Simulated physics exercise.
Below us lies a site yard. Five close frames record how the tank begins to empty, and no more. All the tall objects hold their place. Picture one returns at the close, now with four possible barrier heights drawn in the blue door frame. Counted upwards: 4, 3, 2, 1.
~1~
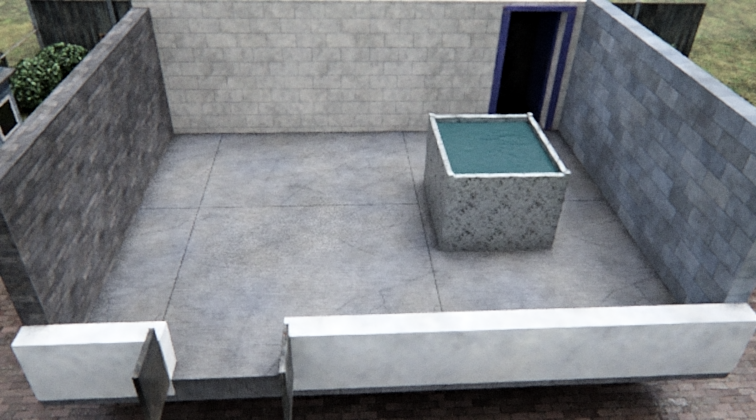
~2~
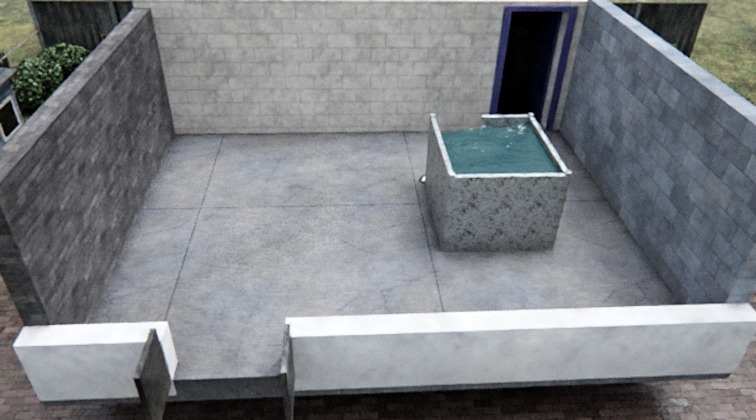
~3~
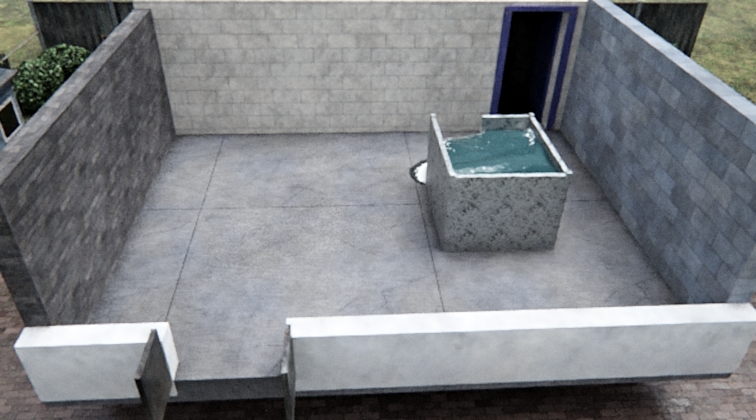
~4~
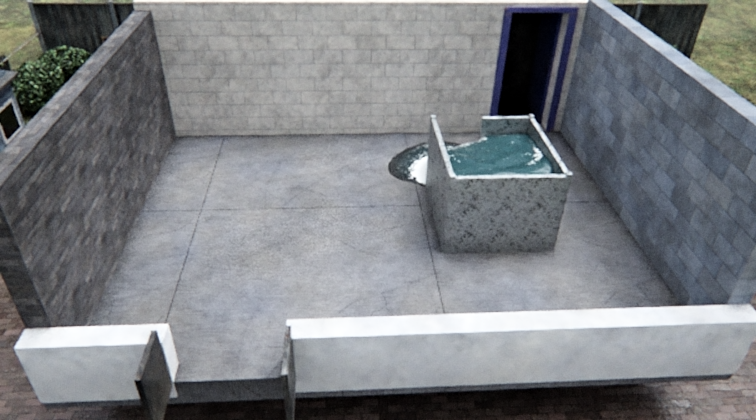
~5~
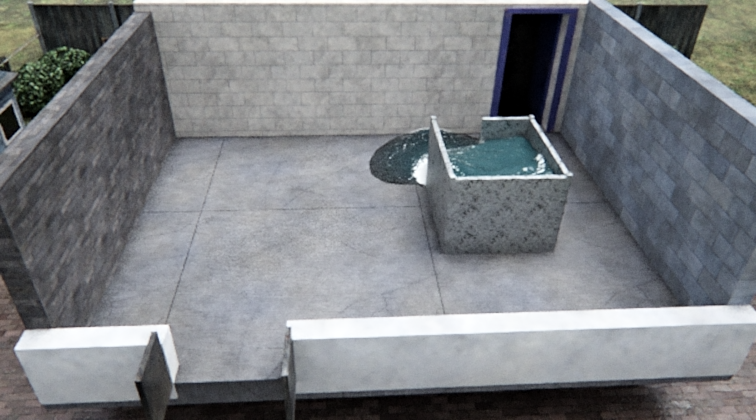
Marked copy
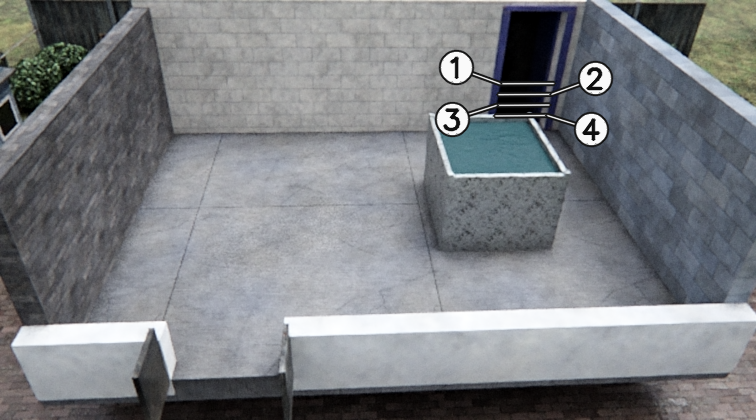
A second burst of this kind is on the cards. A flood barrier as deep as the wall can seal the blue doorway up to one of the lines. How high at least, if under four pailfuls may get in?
4 is the one.
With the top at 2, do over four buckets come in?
No, that is safe.
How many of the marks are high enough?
All four.
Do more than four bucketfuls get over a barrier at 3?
No, not at all.
In white, 1 at (527, 83); 2 at (525, 94); 3 at (523, 105); 4 at (521, 115); from the bottom up 4, 3, 2, 1.
With 1, nothing gets over.
With 2, nothing gets over.
With 3, nothing gets over.
With 4, a splash gets over, under a bucket.
